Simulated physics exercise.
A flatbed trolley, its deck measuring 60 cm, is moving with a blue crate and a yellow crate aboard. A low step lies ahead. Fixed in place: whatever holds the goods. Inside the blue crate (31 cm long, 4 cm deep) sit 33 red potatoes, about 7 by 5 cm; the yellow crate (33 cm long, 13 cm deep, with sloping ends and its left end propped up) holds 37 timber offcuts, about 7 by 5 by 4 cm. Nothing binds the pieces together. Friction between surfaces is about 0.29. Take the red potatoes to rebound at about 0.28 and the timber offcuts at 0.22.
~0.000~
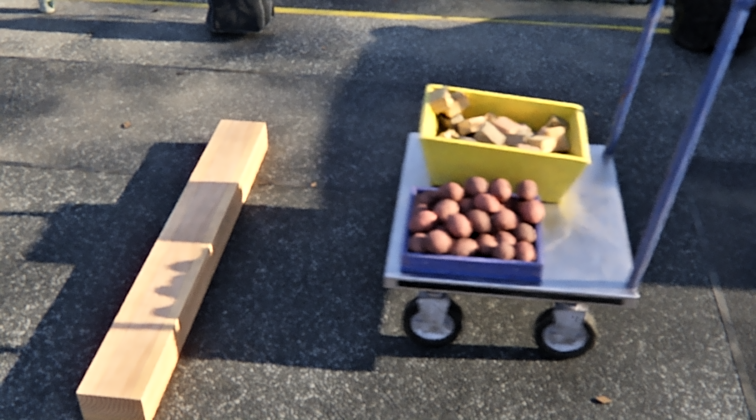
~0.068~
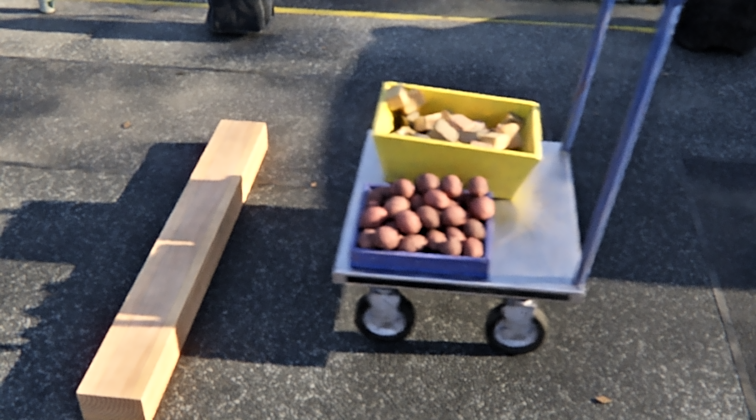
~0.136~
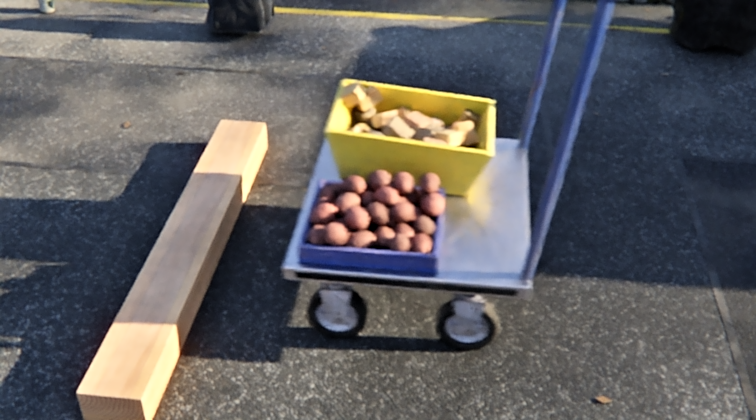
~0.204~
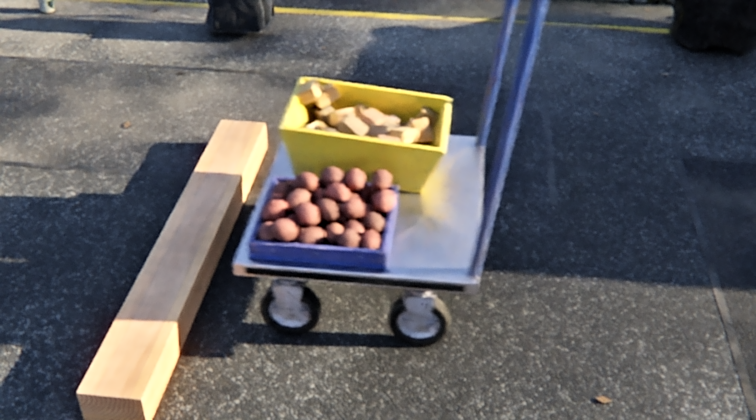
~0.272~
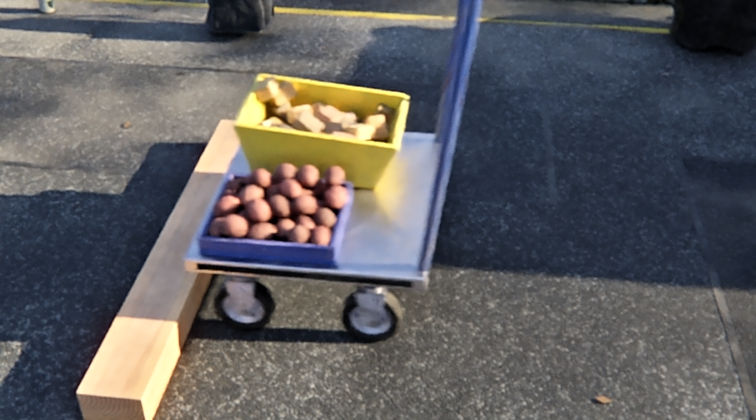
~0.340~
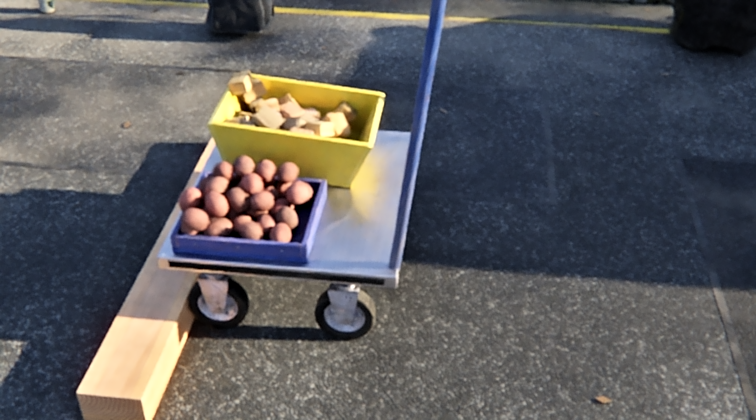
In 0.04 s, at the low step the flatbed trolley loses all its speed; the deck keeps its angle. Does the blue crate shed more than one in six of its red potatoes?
Yes, more than one in six.
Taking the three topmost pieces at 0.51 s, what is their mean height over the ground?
On average roughly 48 centimetres up.
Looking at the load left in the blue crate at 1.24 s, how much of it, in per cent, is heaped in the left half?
Roughly 50%.
After 0.39 s, blue crate 32 in, 1 out and yellow crate 37 in, 0 out.
After 0.51 s, blue crate 27 in, 6 out and yellow crate 37 in, 0 out.
After 0.74 s, blue crate 24 in, 9 out and yellow crate 37 in, 0 out.
Final count (at 1.24 s), blue crate 24 in, 9 out and yellow crate 37 in, 0 out. Asked share, 9 of 33, 27 per cent.
